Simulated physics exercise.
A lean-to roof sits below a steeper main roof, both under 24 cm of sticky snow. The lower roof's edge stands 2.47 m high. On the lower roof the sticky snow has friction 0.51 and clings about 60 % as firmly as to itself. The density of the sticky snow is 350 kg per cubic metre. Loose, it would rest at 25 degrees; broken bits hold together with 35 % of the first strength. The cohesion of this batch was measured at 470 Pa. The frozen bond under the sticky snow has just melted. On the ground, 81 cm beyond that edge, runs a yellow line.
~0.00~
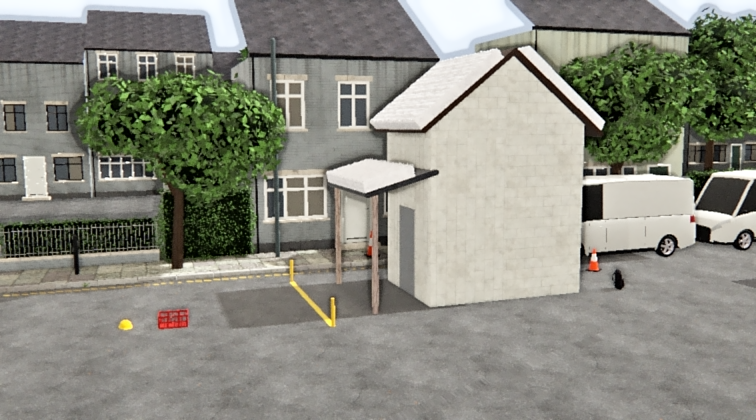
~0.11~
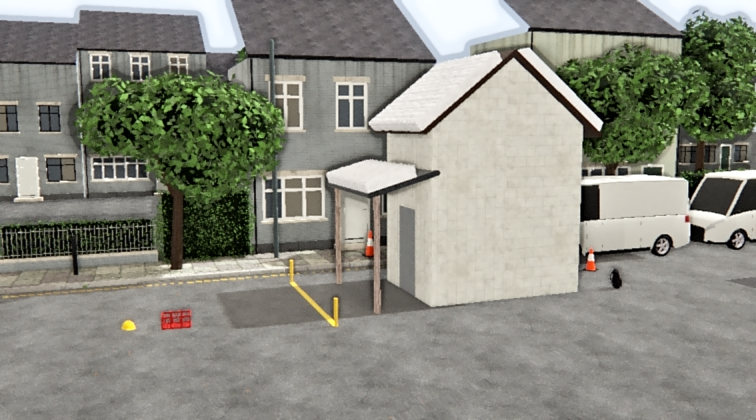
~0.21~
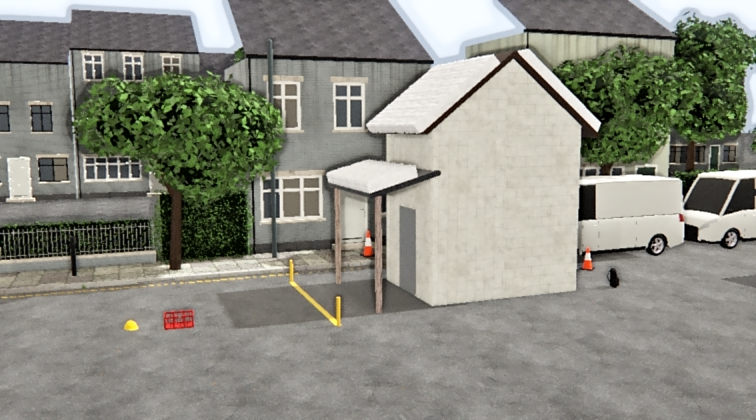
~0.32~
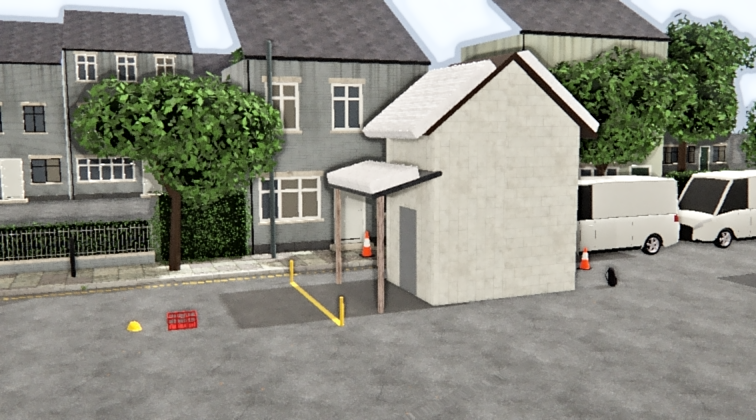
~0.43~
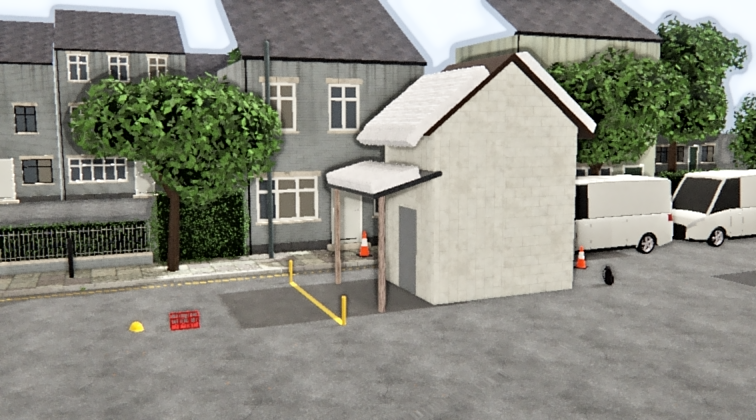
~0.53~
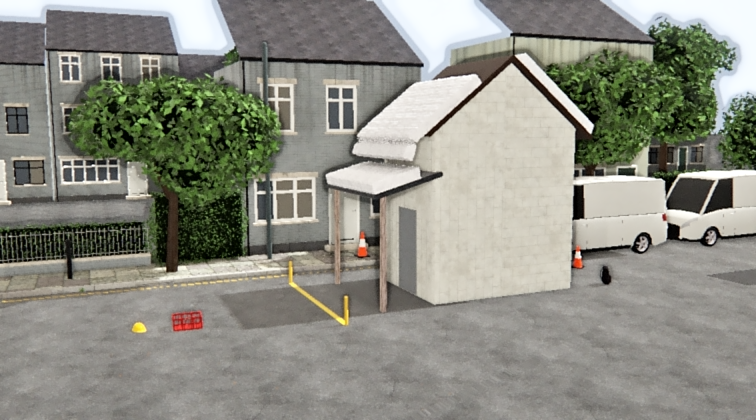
Beside a street of grey houses, thick snow on the small pale building's steep roof slid slowly down to the left, pushed out past the upper edge above the snowy lean-to, and began cracking.
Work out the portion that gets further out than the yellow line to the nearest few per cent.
About 66 %.
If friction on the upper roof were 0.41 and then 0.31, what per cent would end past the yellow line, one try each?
In turn about 60 %, 60 %.
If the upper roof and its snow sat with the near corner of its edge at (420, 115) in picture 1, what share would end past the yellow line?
It would be near 65 %.
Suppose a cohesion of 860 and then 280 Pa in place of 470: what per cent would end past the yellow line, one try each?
In that order: 55 %, 65 %.
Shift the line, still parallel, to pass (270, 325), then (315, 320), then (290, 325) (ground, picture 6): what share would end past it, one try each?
In turn about 30 %, 55 %, 40 %.
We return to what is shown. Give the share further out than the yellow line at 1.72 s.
Near 60 %.
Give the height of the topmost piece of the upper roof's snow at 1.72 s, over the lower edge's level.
Some 0.6 m.
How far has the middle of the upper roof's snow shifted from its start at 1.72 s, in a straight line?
Some 5.0 m.
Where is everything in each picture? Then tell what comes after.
In the first picture, leading edge of the sticky snow at (420, 115).
In the second picture, leading edge of the sticky snow at (421, 117), its middle shifted 2.7 cm, 1 % of it past the upper edge, in one piece.
In the third picture, leading edge of the sticky snow at (419, 120), its middle shifted 10 cm, 5 % of it past the upper edge, in one piece.
In the fourth picture, leading edge of the sticky snow at (416, 133), its middle shifted 23 cm, 10 % of it past the upper edge, in one piece.
In the fifth picture, leading edge of the sticky snow at (411, 135), its middle shifted 42 cm, 18 % of it past the upper edge, cracking.
In the sixth picture, leading edge of the sticky snow at (406, 149), its middle shifted 66 cm, 29 % of it past the upper edge, cracking.
After 1.08 s, none is below the lower edge and 0 % is past the line.
After 1.72 s, 72 % is below the lower edge and 60 % is past the line.
After 2.36 s, 74 % is below the lower edge and 66 % is past the line.
After 3.00 s, 74 % is below the lower edge and 66 % is past the line.
After 3.10 s, at the end, 74 % is below the lower edge and 66 % is past the line.
